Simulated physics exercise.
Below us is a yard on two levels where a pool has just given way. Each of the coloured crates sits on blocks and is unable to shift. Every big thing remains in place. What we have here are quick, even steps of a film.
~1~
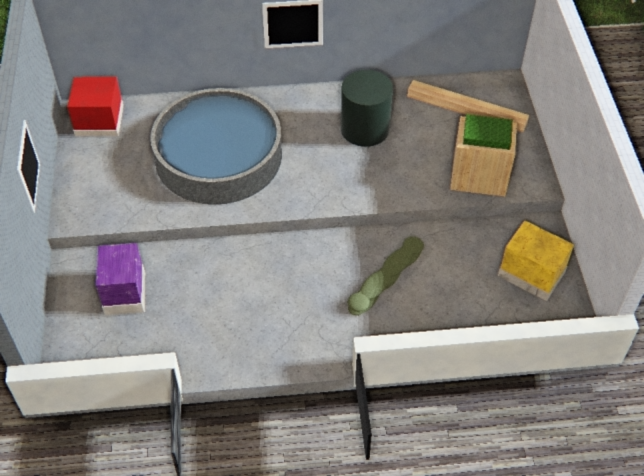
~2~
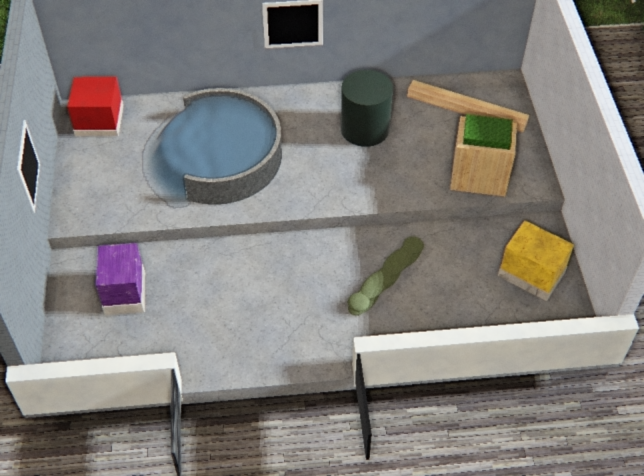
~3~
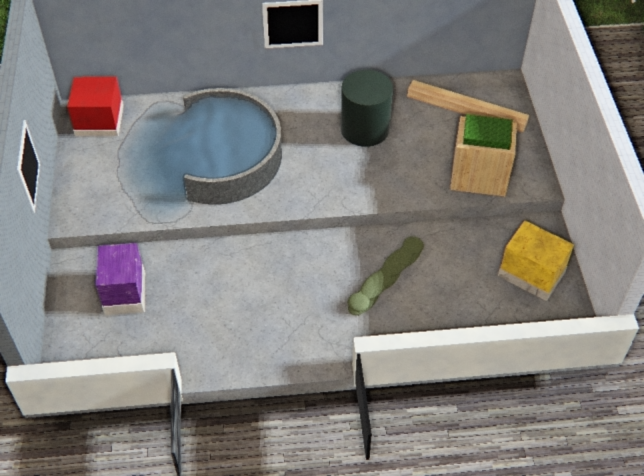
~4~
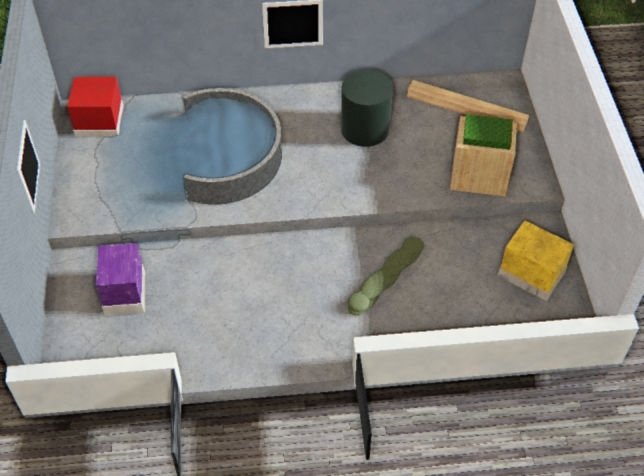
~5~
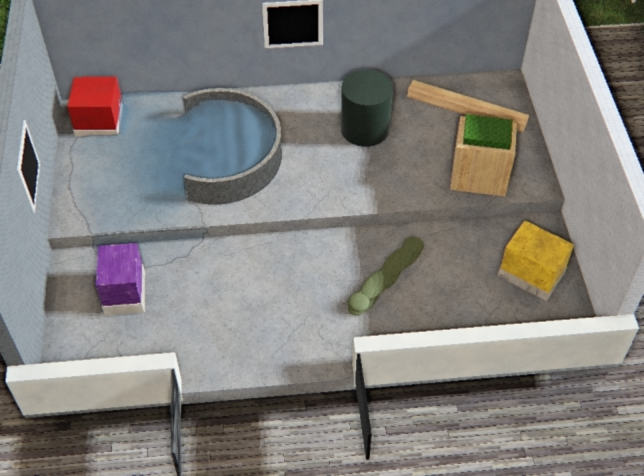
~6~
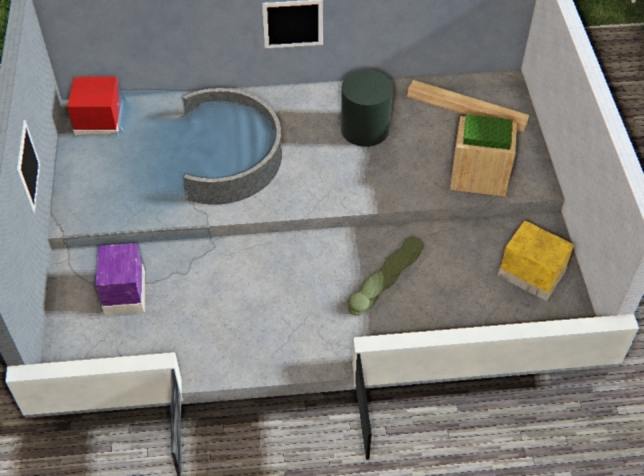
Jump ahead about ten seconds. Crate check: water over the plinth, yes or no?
Purple crate no, red crate yes, yellow crate no.
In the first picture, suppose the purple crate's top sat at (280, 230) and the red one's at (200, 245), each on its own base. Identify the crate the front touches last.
Going by the pictures, it's the crate marked yellow.
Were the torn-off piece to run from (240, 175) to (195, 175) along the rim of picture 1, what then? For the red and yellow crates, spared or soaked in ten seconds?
Taking them in turn, the red one is left untouched, and the yellow one is left untouched.
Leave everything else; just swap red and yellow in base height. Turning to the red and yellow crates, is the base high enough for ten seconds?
Well, red is inundated and yellow stays untouched then.
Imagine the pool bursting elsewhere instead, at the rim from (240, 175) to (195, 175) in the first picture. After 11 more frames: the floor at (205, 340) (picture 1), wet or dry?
I'd say it's soaked there.
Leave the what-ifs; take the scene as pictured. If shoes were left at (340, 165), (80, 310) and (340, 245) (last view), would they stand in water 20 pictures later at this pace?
First spot clear, second spot swamped, third spot clear.
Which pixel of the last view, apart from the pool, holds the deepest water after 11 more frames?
At about (61, 113).
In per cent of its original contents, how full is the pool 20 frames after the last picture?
I'd put it near 18 per cent.
A moment on, water covers 20 % of the floor; the purple crate water round its plinth, the red crate water round its plinth, the yellow crate not reached.
Next, water covers 20 % of the floor; the purple crate water round its plinth, the red crate water round its plinth, the yellow crate not reached.
Then, water covers 30 % of the floor; the purple crate water round its plinth, the red crate water round its plinth, the yellow crate not reached.
Later, water covers 60 % of the floor; the purple crate water round its plinth, the red crate water round its plinth, the yellow crate not reached.
In the end, water covers 80 % of the floor; the purple crate stayed above the water, the red crate was topped, the yellow crate stayed above the water.
